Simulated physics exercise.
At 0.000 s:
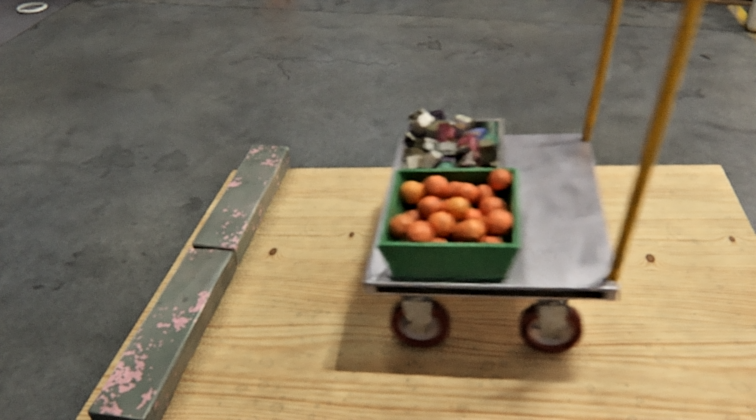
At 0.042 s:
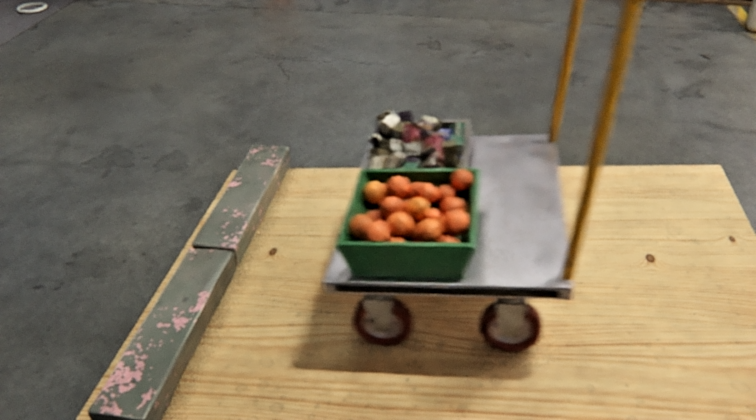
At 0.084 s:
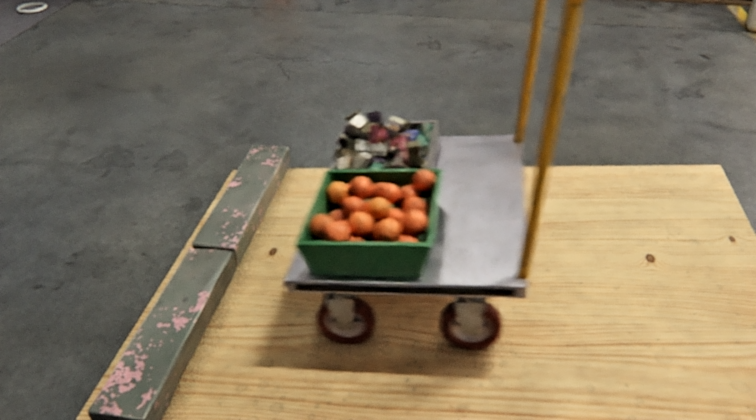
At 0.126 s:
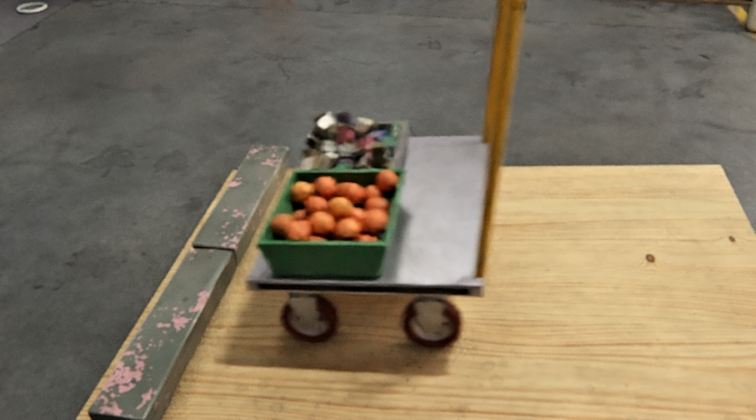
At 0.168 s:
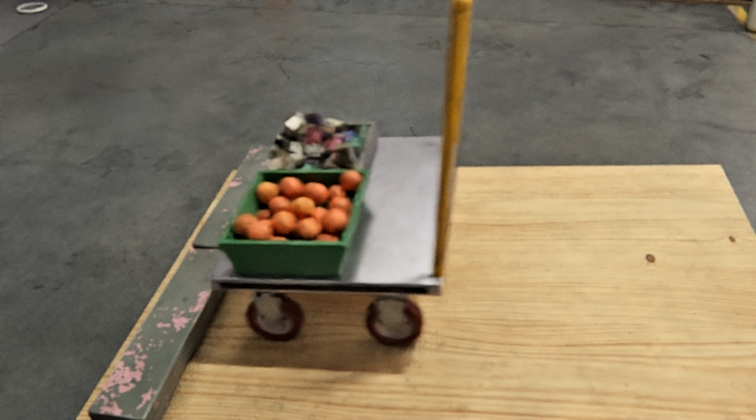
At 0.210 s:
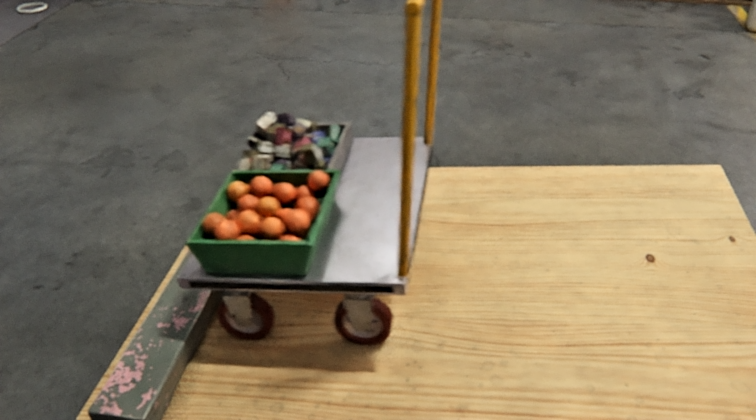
A flat grey cart with a tall yellow handle at its right end stands on a pale wooden ramp over a dark concrete floor, seen from slightly above. It carries a green basket of oranges in front and a grey basket of small mixed cartons behind. The cart rolls steadily left toward a chipped green-and-pink sill, its load riding along, while the camera stays still.
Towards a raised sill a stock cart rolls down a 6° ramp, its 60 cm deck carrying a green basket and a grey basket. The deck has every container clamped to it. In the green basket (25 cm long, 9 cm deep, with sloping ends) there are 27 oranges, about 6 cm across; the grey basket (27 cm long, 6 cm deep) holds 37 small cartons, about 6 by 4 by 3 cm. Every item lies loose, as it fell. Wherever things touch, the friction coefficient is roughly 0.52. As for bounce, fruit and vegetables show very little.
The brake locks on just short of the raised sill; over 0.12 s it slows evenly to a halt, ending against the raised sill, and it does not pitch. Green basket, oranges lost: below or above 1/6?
Below a sixth.
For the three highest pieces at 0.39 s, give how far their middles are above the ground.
Mean height: Some 46 cm.
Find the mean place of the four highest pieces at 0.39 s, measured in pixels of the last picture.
Their centre sits close to pixel (220, 168).
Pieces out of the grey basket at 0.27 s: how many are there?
Count for the grey basket: Roughly 3.
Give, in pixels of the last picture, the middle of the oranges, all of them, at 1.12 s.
Near (227, 215) in pixels.
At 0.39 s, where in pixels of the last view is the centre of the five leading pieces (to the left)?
About (175, 150).
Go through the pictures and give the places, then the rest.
In the first frame (places track the rim corner closest to us here), green basket (515, 245); grey basket (its farthest corner) (415, 122); 56 cm to go; all still inside.
Green basket (470, 245); grey basket (383, 122); 46 cm to go, in the second frame.
Green basket (426, 244); grey basket (353, 123); 36 cm to go, in the third frame.
Green basket (383, 244); grey basket (323, 124); 25 cm to go, in the fourth frame.
Green basket (342, 243); grey basket (293, 125); 15 cm to go, in the fifth frame.
Green basket (308, 243); grey basket (269, 125); stopping; all still inside, in the sixth frame.
After 0.27 s, the green basket has all 27 and the grey basket is down by 3 of 37.
After 0.39 s, the green basket has all 27 and the grey basket is down by 12 of 37.
After 0.62 s, the green basket is down by 1 of 27 and the grey basket is down by 16 of 37.
Outcome (at 1.12 s), the green basket is down by 1 of 27 and the grey basket is down by 16 of 37. Asked share, 1 of 27, 4 per cent.
